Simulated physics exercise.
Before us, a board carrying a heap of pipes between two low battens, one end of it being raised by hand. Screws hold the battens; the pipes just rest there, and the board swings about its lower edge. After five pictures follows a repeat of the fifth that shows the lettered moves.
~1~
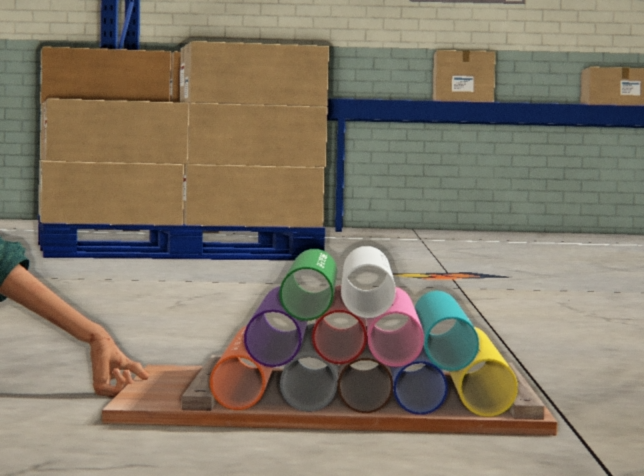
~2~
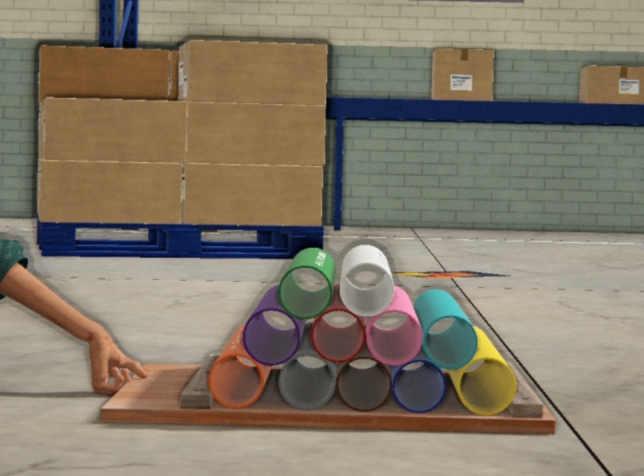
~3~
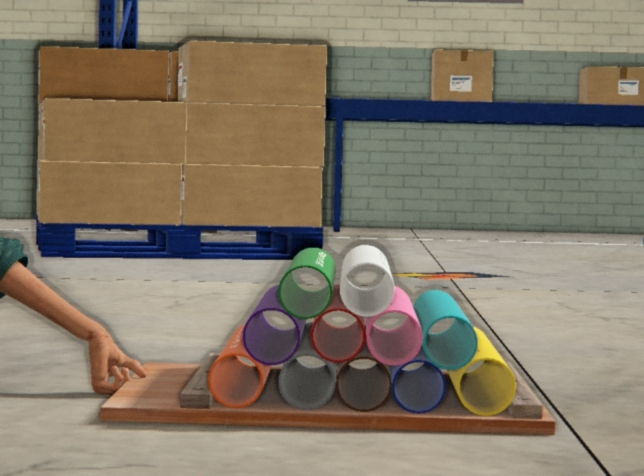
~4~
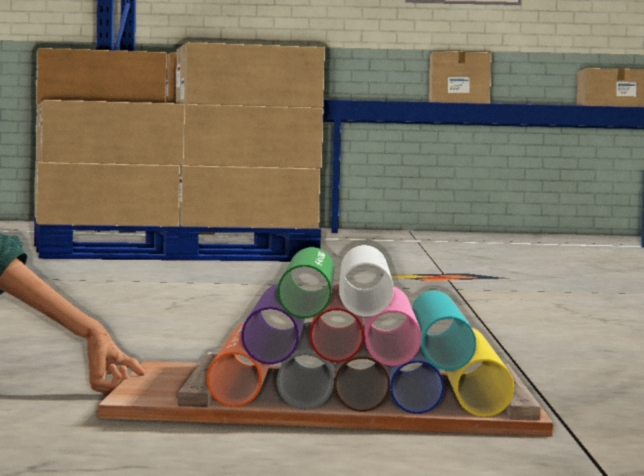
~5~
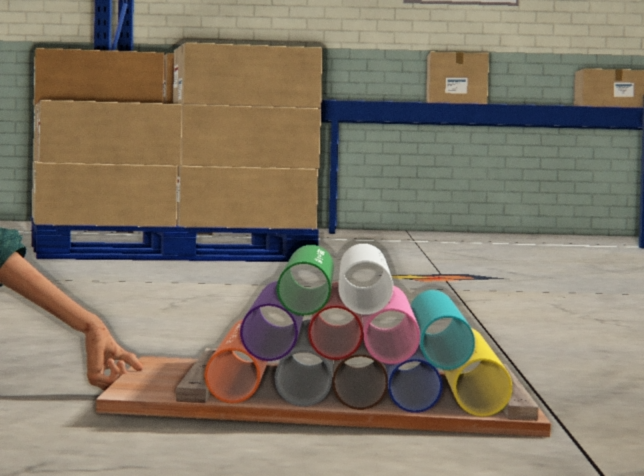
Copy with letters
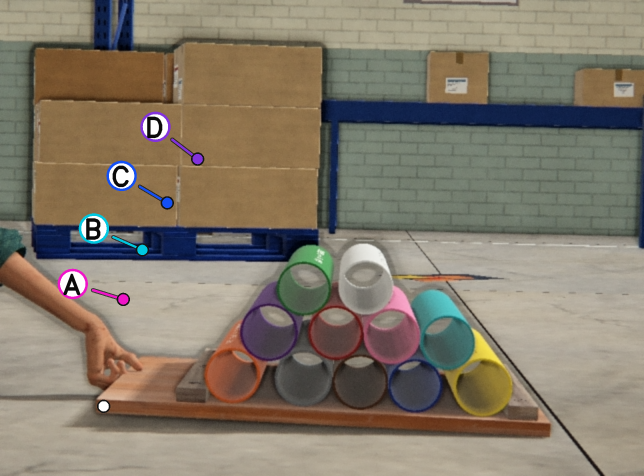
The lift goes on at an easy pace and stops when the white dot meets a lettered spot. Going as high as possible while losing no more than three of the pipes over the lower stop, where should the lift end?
The answer is mark B.
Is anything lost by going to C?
Yes.
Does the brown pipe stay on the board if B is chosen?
Yes.
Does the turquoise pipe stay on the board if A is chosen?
The turquoise pipe: Yes.
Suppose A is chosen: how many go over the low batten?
The count is none.
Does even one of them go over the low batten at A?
At A: No.
On the marked copy, A at (123, 300); B at (143, 250); C at (168, 203); D at (198, 159); the white dot at (104, 406).
Taking B. A third of the way, board at 15°.
Two thirds of the way, board at 22°.
When it is over, board at 22°, none over the low batten.
As for the rest, A none over the low batten; C nine over the low batten; D eleven over the low batten.
